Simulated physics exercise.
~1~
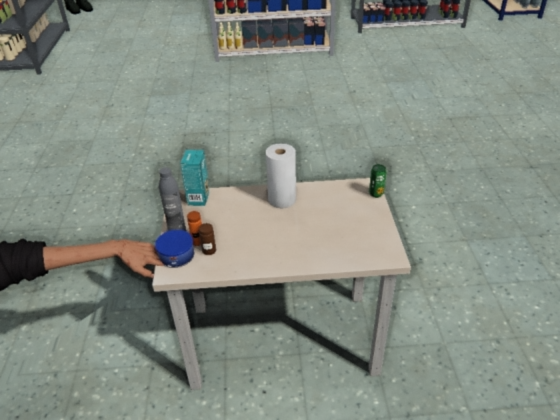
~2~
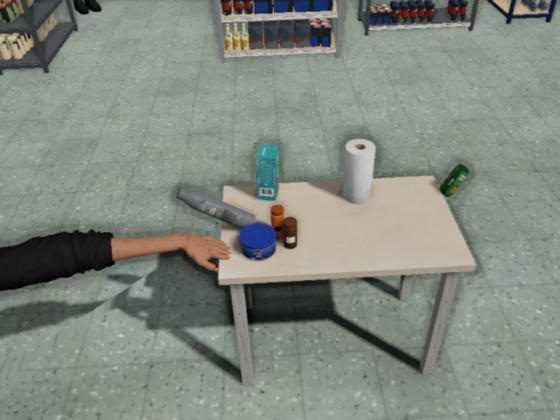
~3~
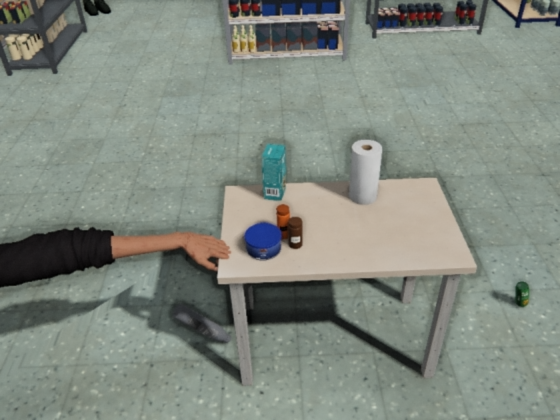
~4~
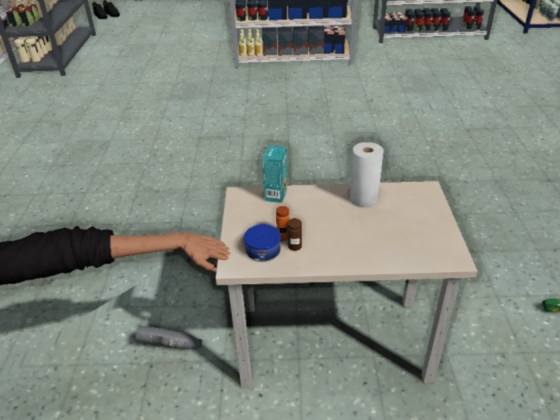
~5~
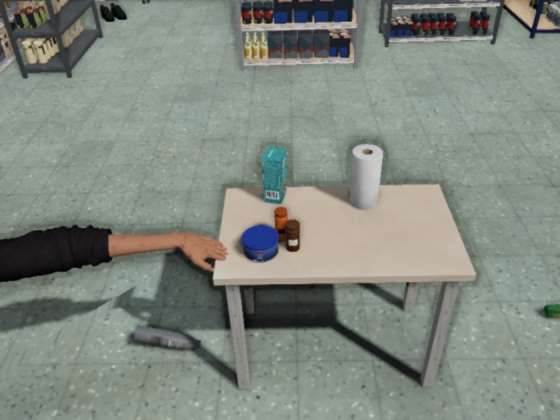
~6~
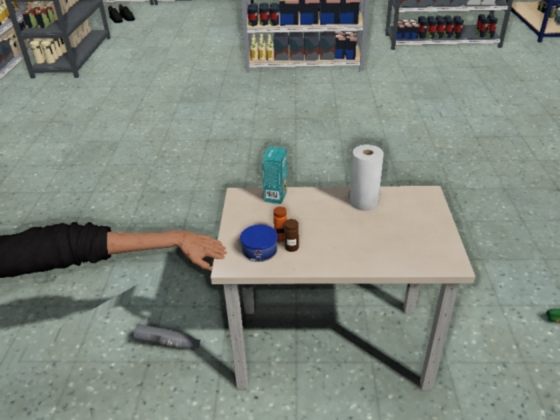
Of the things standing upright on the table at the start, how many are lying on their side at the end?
Two of them end up lying on their side, the grey bottle and the green can, both on the floor.
